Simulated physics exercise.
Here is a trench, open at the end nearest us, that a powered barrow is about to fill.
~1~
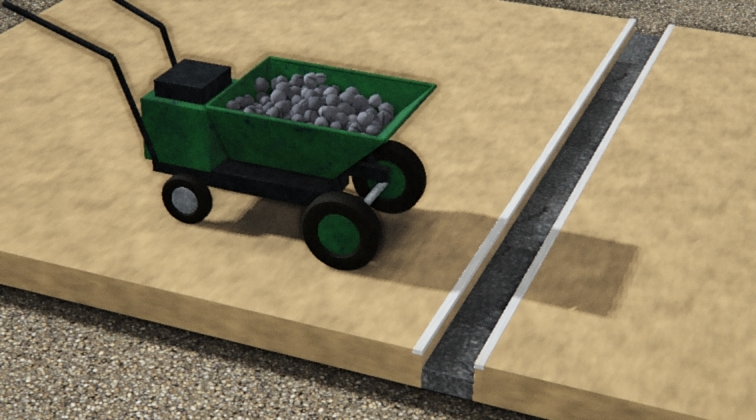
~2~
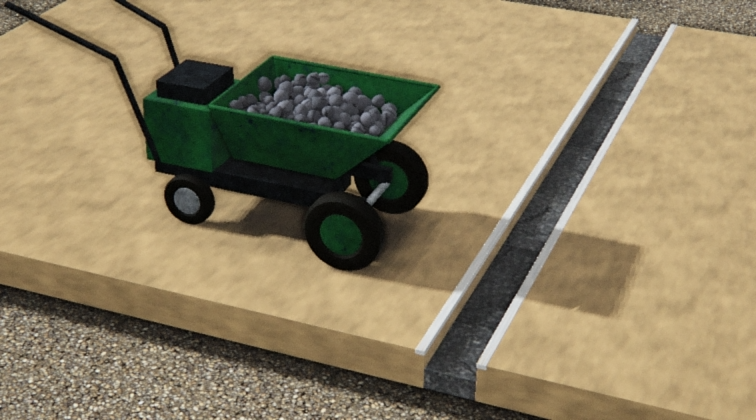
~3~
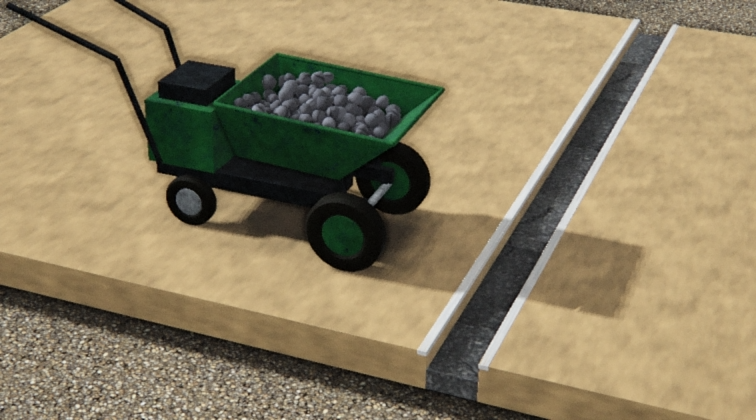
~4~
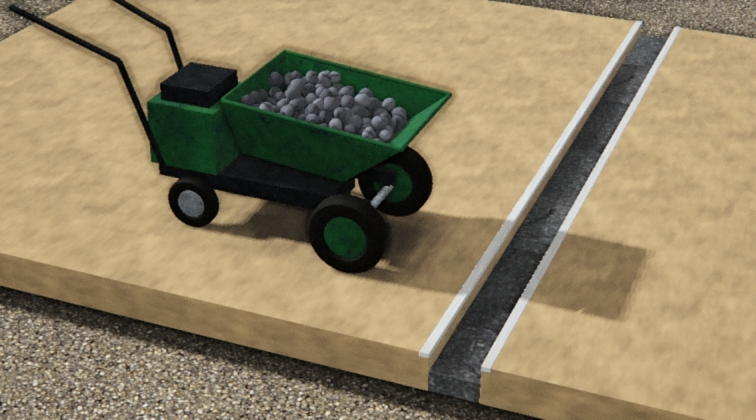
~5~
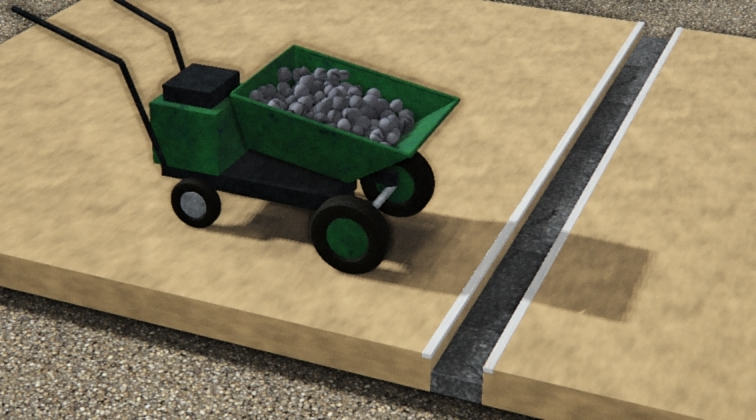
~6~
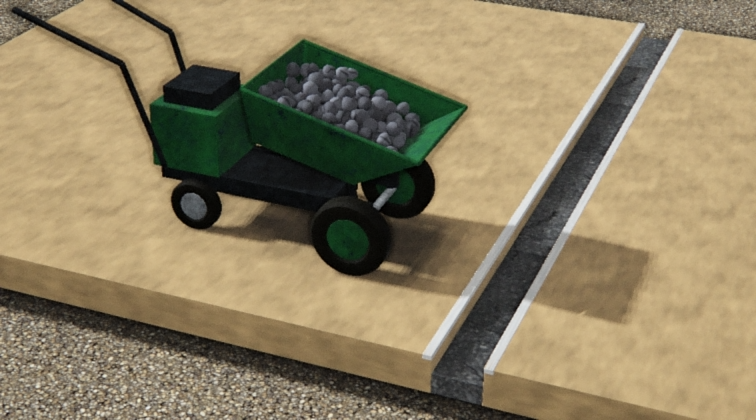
A green powered barrow slowly tilts its skip of grey cobbles forward beside a narrow trench.
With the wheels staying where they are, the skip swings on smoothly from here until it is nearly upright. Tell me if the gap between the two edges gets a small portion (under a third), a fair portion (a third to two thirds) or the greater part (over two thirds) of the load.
It gets a fair portion.
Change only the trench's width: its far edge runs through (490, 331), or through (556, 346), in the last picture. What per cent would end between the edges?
I'd put it near 40 in a hundred, then near 90 in a hundred.
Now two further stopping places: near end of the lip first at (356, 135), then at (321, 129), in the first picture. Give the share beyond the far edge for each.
Roughly 20 per cent at the first spot and 10 per cent at the second.
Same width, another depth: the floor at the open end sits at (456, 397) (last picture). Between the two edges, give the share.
The share comes to around 70 percent.
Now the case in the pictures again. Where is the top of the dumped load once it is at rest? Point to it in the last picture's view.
Estimated top, final frame: Near (522, 255).
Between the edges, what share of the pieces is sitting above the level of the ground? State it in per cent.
It works out at about 35 percent.
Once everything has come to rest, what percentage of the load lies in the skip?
I'd put it at about 10 per cent.
Shortly afterwards, skip tipped steeply; the whole lot in the skip.
Next, skip tipped right over; near a third in the skip; near half in or heaped over the trench; a little beyond it; only a few falling.
Some moments later, skip tipped right over; a little in the skip; a little short of the trench; near half in or heaped over the trench; near a third beyond it.
In the end, skip tipped right over; a little in the skip; only a few short of the trench; near half in or heaped over the trench; near a third beyond it.
